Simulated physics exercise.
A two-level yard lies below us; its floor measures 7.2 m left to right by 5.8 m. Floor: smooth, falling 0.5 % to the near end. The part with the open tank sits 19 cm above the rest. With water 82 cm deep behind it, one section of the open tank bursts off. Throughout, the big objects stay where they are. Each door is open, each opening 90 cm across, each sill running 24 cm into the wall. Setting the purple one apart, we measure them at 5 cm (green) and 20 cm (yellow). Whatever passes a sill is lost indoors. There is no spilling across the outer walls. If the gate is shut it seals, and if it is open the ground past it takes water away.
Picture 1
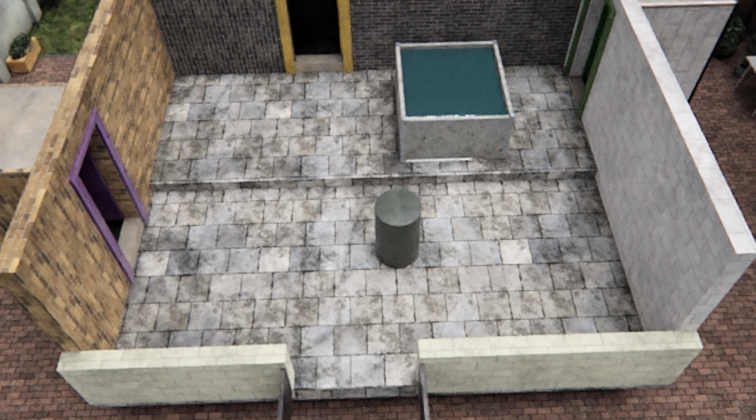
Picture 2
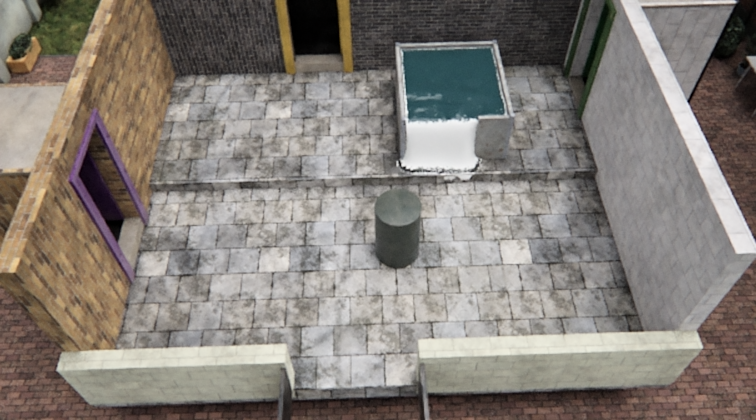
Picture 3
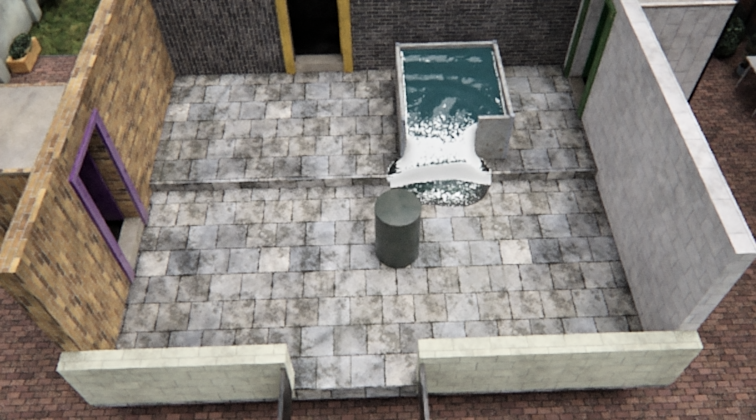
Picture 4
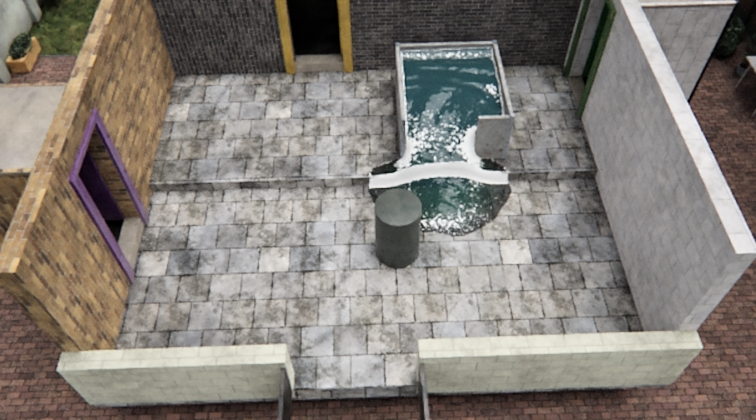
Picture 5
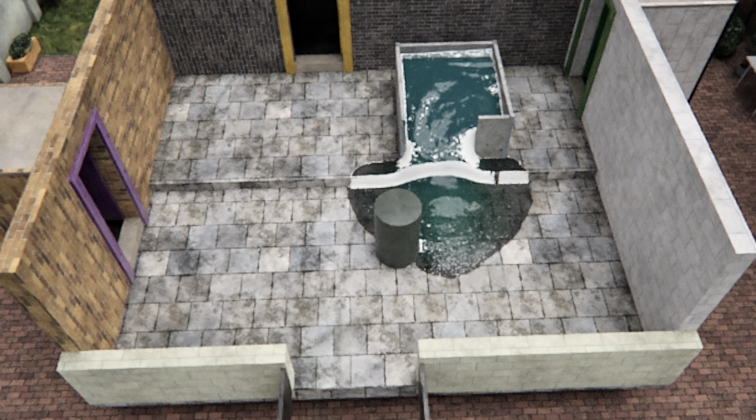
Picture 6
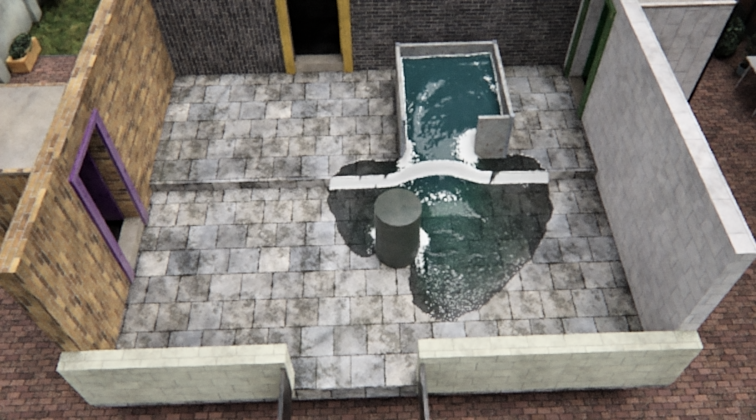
The video shows a walled, paved yard from above, where the front of a raised tank gives way and greenish water gushes out, drops over a low step, and spreads across the lower paving around a dark cylinder.
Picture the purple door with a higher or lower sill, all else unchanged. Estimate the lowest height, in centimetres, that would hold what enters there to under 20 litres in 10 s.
I would say about 8.5 cm.
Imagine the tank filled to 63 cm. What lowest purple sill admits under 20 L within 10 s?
Roughly 5.0 centimetres.
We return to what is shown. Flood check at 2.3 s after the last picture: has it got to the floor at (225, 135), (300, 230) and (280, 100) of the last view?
Well, in sequence they're bone-dry, soaked and bone-dry.
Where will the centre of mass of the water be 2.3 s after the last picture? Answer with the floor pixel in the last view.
About (434, 233).
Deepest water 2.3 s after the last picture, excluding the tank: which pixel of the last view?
At about pixel (641, 360).
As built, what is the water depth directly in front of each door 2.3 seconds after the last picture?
Door by door in cm - purple 12, green 0, yellow 0.
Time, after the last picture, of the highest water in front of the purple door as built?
Around 1.8 seconds.
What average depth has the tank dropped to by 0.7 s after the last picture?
It averages close to 44 centimetres.
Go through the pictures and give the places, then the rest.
In the first picture, still water, 82 cm deep, in the open tank at (451, 83); the purple door at (116, 208) is dry.
In the second picture, the gap is at (439, 146), the front 0.3 m out at (457, 172); the back of the open tank holds 82 cm.
In the third picture, the front is at (448, 203), 0.8 m from the gap at (439, 147); 0.9 m2 of floor is wet, 81 cm left at the back.
In the fourth picture, the gap is at (439, 148), the front 1.3 m out at (448, 230); the back of the open tank holds 74 cm.
In the fifth picture, the gap is at (439, 148), the front 2.1 m out at (440, 271); the back of the open tank holds 69 cm.
In the sixth picture, water pours out at (439, 148) and has run 2.8 m, to (445, 314); about 6 cm deep outside, 70 cm at the back; 3.1 m in a straight line remain to the purple door at (116, 208).
Then, 0.7 s after the last picture water covers 30 % of the floor, deepest (45 cm) near (413, 235); it has not reached the purple door.
Then, 2.3 s after the last picture water covers 55 % of the floor, deepest (34 cm) near (641, 360); 12 cm at the purple door, 0 litres in over its 20 cm sill.
Then, 9.3 s after the last picture water covers 60 % of the floor, deepest (14 cm) near (437, 367); 8 cm at the purple door, 0 litres in over its 20 cm sill.
At the purple door as built, the water peaked near 13 cm, 1.9 s after the last picture.
With a sill of 7 cm, 41 litres would have come in within the 10 s; with 10 cm, 6 litres. So under 20 litres takes about 8.5 cm.
